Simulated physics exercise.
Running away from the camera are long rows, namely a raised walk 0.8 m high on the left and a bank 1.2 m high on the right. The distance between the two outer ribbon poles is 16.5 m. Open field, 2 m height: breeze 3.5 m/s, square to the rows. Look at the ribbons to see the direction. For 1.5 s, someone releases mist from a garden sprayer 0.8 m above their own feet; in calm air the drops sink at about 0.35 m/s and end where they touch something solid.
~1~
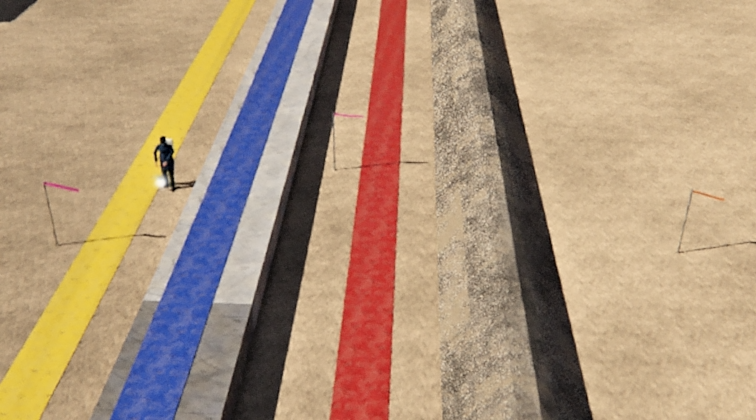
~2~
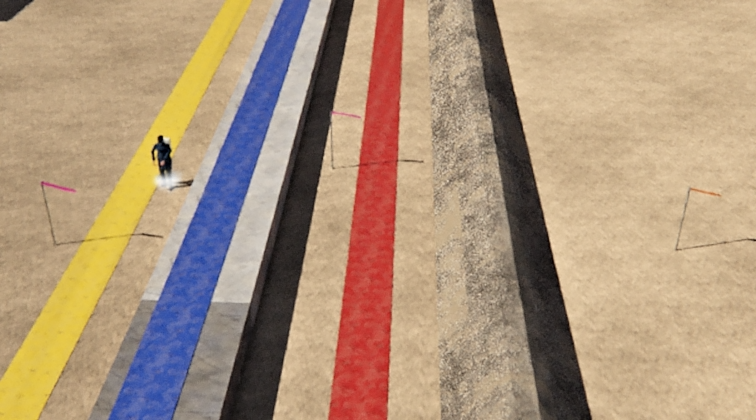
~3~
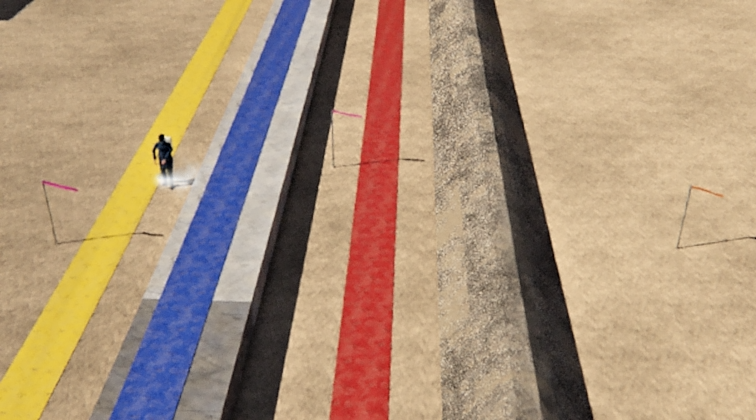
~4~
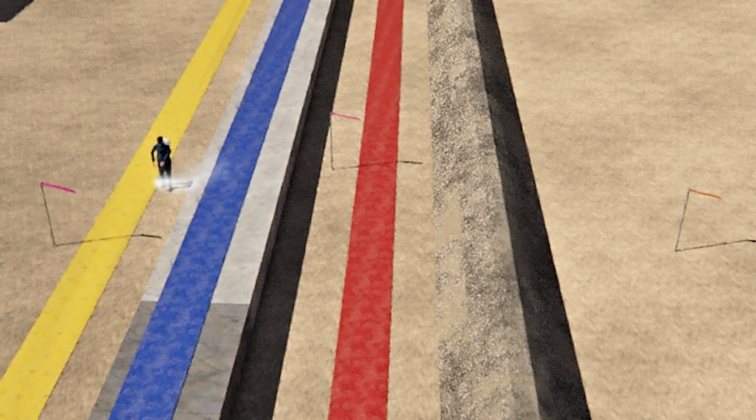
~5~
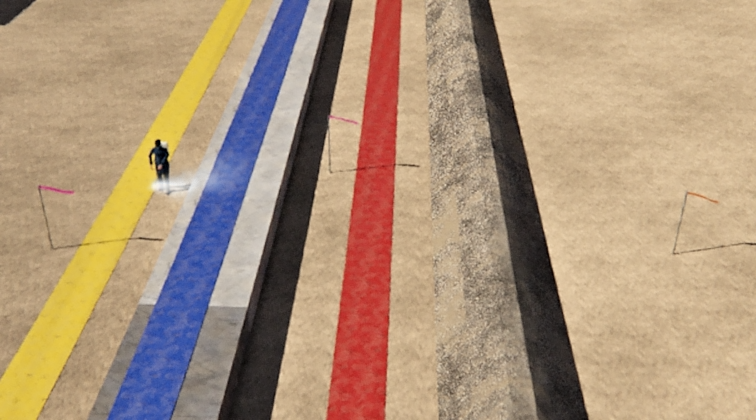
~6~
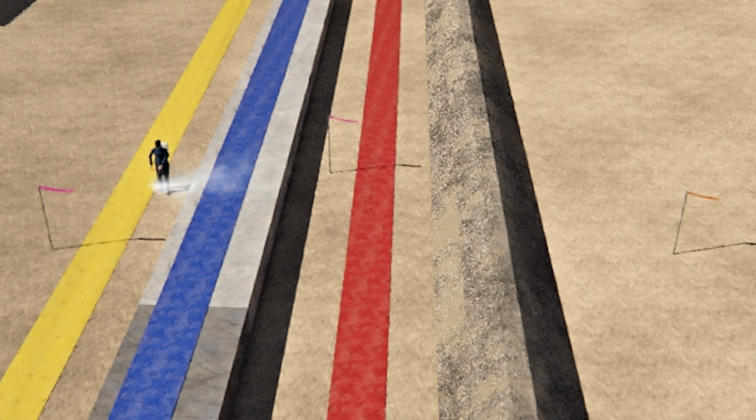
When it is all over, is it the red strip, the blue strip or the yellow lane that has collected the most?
It is the blue one that has the most.
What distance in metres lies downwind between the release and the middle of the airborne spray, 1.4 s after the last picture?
4.0 m.
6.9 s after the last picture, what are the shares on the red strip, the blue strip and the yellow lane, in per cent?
Roughly 5 % red, 25 % blue, 0 % yellow.
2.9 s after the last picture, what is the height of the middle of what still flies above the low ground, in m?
Middle height: Approx. 1.0 m.
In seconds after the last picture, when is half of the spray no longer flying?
2.0 s.
Then, 1.4 s after the last picture, 40 % is no longer flying here, and 0 % lies on the yellow lane, 19 % on the blue strip and 0 % on the red strip; the middle of what still flies is 1.1 m above the low ground, near (294, 178).
Then, 2.9 s after the last picture, 55 % is no longer flying here, and 0 % lies on the yellow lane, 23 % on the blue strip and 1 % on the red strip; the middle of what still flies is 1.0 m above the low ground, near (403, 184).
Then, 6.9 s after the last picture, 82 % is no longer flying here, and 0 % lies on the yellow lane, 23 % on the blue strip and 5 % on the red strip.
Then, 18.9 s after the last picture, 100 % is no longer flying here, and 0 % lies on the yellow lane, 23 % on the blue strip and 6 % on the red strip.
Then, 43.9 s after the last picture, 100 % is no longer flying here, and 0 % lies on the yellow lane, 23 % on the blue strip and 6 % on the red strip.
